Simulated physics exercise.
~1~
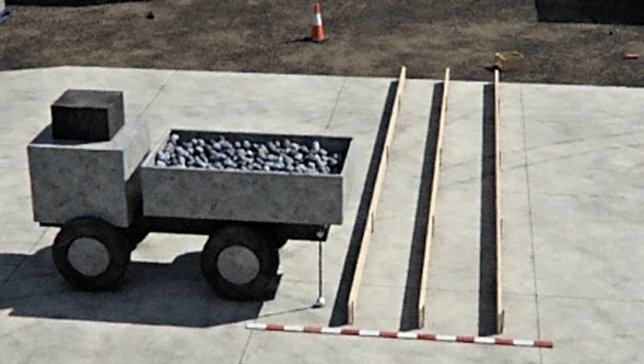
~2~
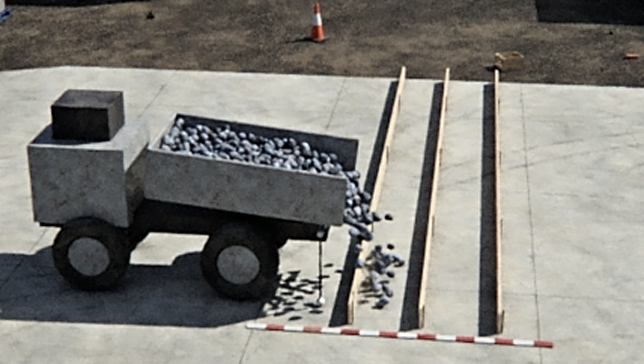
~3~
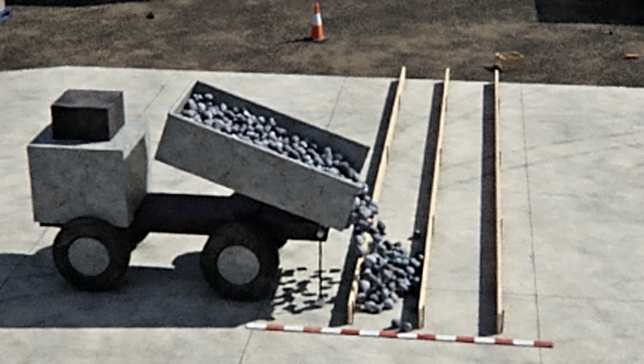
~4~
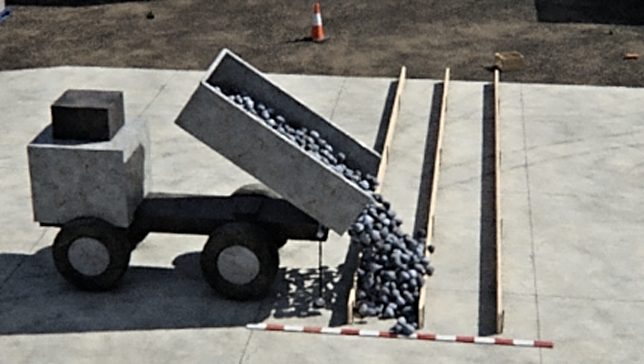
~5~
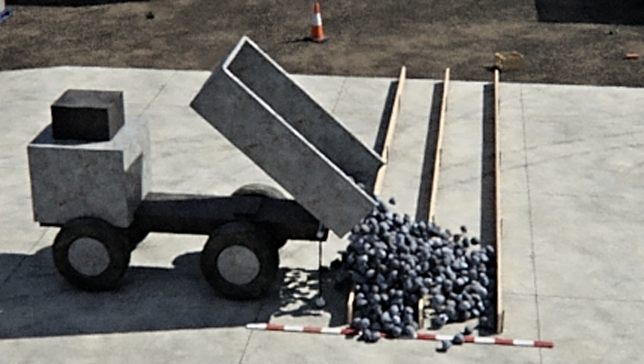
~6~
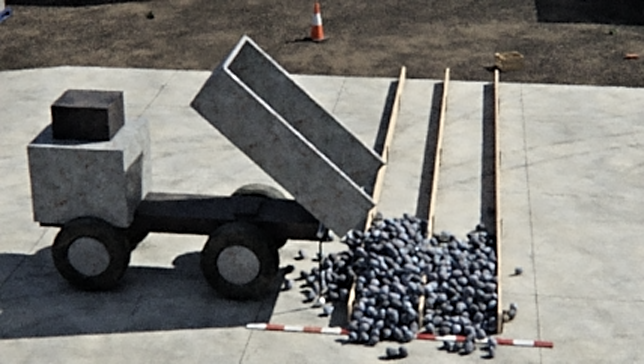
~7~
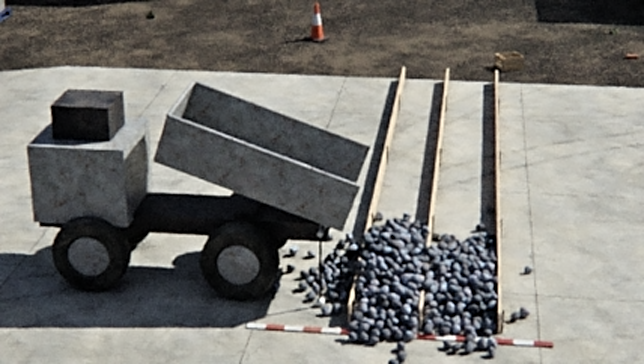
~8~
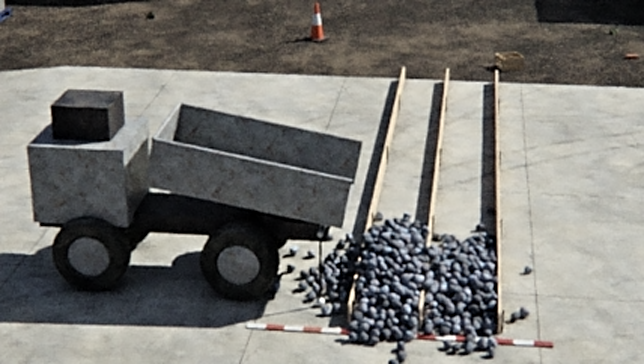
Grey tipper truck raising its body and spilling dark stones over wooden boards into a spread heap, then partly lowering it empty.
